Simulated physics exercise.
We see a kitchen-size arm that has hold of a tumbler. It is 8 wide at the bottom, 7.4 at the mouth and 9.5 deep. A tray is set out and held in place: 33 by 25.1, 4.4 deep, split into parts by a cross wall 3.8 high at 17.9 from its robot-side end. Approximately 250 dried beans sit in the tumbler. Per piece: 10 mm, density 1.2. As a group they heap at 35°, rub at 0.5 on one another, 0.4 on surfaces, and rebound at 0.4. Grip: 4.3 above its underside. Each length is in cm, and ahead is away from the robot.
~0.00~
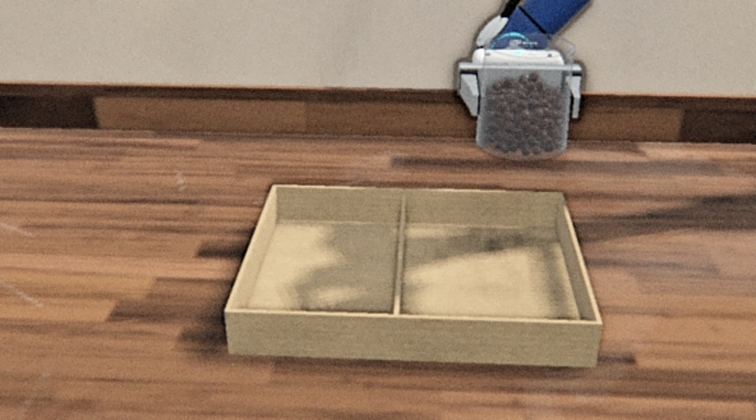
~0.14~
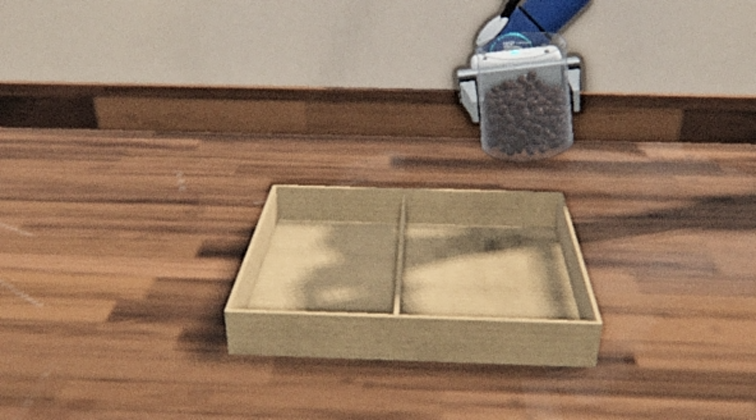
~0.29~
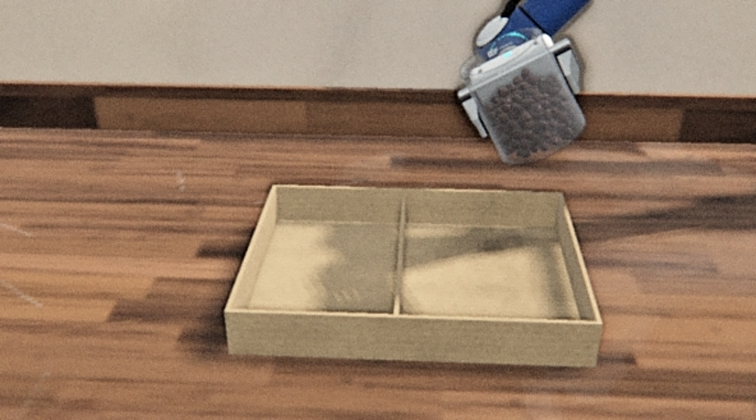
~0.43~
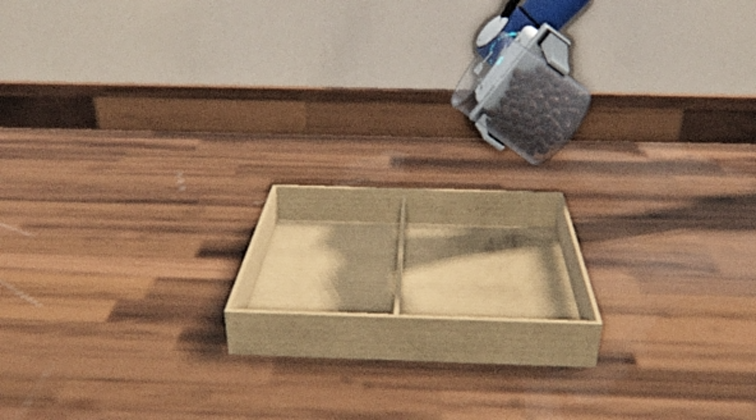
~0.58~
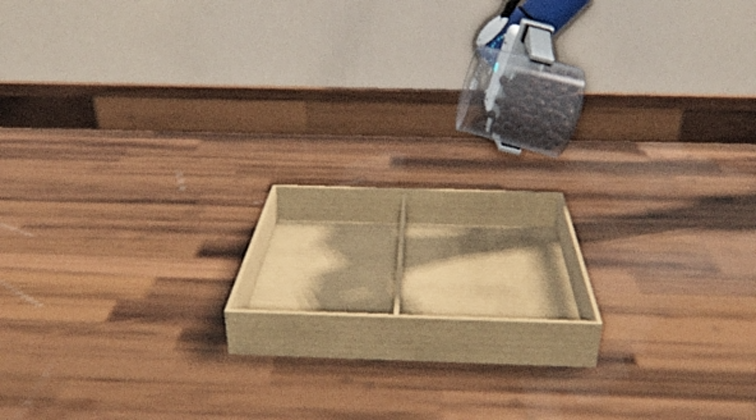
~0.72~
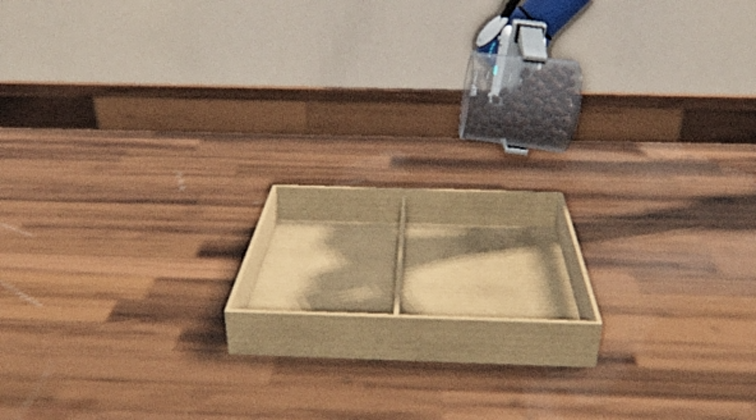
Above a wooden floor, behind a shallow divided tray, a blue and white robot arm held a clear tumbler of dark beans upright, then steadily tipped it over until it lay nearly on its side.
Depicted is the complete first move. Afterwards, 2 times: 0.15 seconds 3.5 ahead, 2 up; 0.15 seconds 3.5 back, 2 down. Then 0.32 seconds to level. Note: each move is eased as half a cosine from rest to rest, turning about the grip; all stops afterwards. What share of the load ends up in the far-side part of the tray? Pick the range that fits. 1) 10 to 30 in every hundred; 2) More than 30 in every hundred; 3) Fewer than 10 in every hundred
10 to 30 in every hundred.
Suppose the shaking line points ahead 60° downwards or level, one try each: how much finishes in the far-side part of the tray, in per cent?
Roughly 0 per cent, then 15 per cent.
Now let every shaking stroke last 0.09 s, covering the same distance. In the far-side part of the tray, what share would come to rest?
That change gives some 75 percent.
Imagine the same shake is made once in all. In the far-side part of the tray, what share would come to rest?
Probably about 5 in a hundred.
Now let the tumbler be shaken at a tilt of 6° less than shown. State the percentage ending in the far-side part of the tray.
5 %.
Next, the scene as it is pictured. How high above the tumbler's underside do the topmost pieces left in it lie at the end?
Around 5.0 cm up.
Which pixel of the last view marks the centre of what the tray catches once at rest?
In the final picture, somewhere near (407, 276).
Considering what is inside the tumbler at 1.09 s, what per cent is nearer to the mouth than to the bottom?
About 50 per cent.
After 1.09 s, tilted 84° forward, highest piece 22 above the table; 206 in the tumbler, 20 in the robot-side part, 12 in the far-side part, 9 in flight or on a rim.
After 1.46 s, tilted 52° forward, highest piece 22 above the table; 140 in the tumbler, 59 in the robot-side part, 44 in the far-side part, 4 in flight or on a rim.
After 1.84 s, level, highest piece 21 above the table; 140 in the tumbler, 61 in the robot-side part, 46 in the far-side part.
After 2.89 s, level, highest piece 21 above the table; 140 in the tumbler, 61 in the robot-side part, 46 in the far-side part.
In the end, 140 in the tumbler, 61 in the robot-side part, 46 in the far-side part. That is 19 % in the far-side part of the tray.
